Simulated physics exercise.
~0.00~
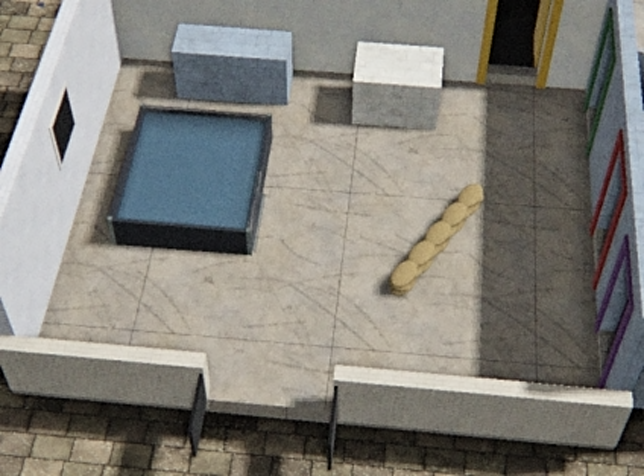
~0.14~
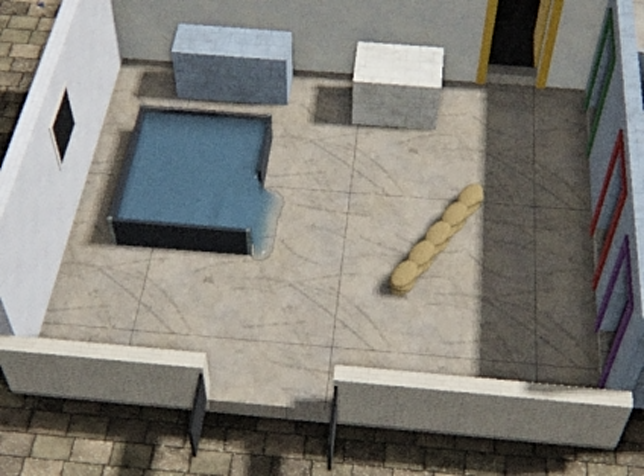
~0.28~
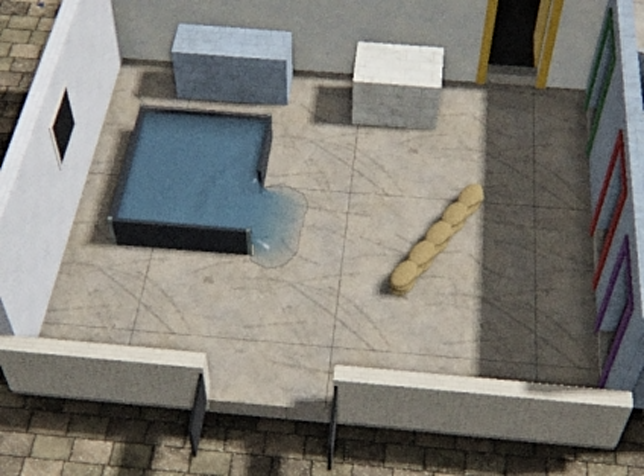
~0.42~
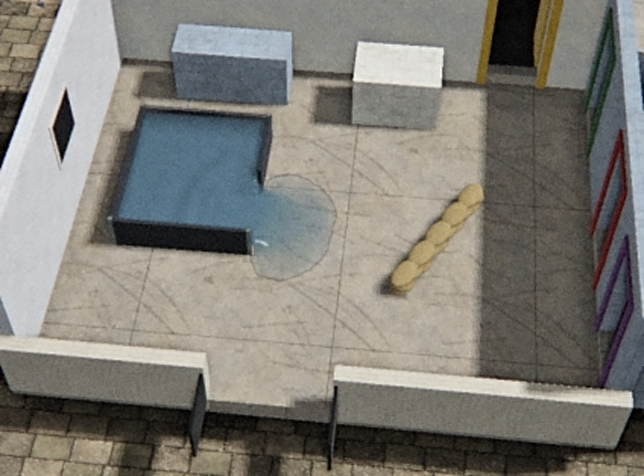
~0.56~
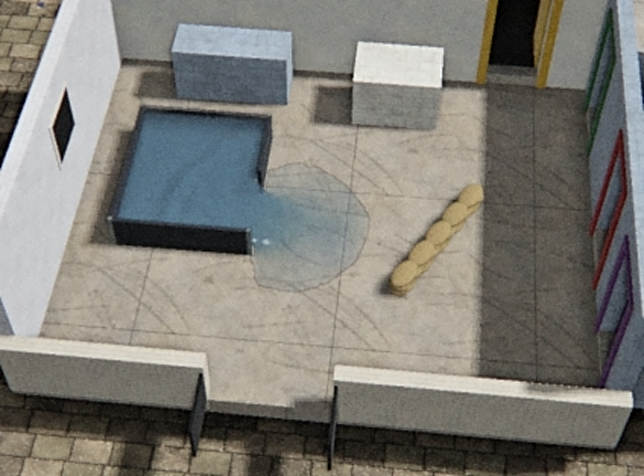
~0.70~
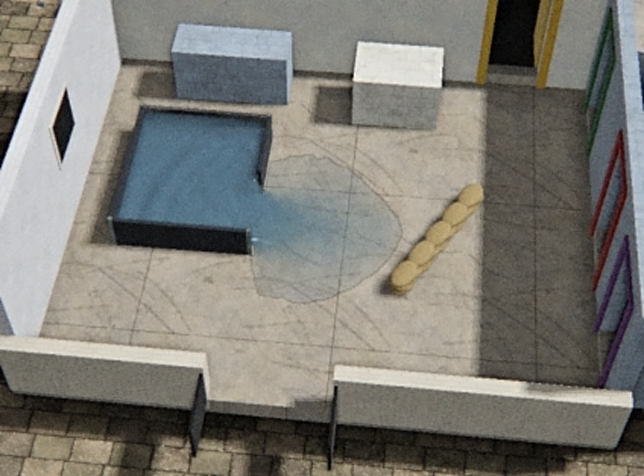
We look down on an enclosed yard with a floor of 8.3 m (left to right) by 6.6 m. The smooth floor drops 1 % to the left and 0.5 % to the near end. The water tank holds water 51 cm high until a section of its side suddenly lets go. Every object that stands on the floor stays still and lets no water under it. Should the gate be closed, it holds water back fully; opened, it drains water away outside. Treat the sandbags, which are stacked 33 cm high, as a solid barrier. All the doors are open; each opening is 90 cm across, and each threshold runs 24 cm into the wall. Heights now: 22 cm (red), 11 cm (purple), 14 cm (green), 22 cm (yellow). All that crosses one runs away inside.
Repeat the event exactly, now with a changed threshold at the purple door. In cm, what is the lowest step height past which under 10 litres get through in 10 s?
Close to 7 cm is just enough.
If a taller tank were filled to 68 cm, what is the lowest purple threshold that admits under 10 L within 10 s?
Some 11.5 cm.
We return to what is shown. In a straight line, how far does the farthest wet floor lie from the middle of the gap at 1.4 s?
3.4 m.
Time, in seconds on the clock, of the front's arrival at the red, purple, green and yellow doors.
For red it's 5.0 s, for purple 3.8 s, for green 3.0 s, and for yellow 3.0 s.
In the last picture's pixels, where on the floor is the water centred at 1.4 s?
Around (230, 201).
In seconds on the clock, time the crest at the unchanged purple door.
At about 4.5 s.
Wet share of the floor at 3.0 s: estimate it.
35 %.
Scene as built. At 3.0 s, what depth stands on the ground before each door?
Centimetres: Red = 0, purple = 0, green = 1, yellow = 2.
After 1.4 s water covers 15 % of the floor, deepest (30 cm) near (262, 240); it has not reached the purple door.
After 3.0 s water covers 35 % of the floor, deepest (22 cm) near (396, 278); it has not reached the purple door.
After 10.0 s water covers 80 % of the floor, deepest (12 cm) near (373, 399); 5 cm at the purple door, 0 litres in over its 11 cm threshold.
At the purple door as built, the water arrived by 3.8 s and peaked near 10 cm at 4.4 s.
Run again over the same 10 s with other heights there, 20 litres in over 5.5 cm, 7 litres over 7.5 cm. The limit of 10 litres is kept from about 7 cm up.
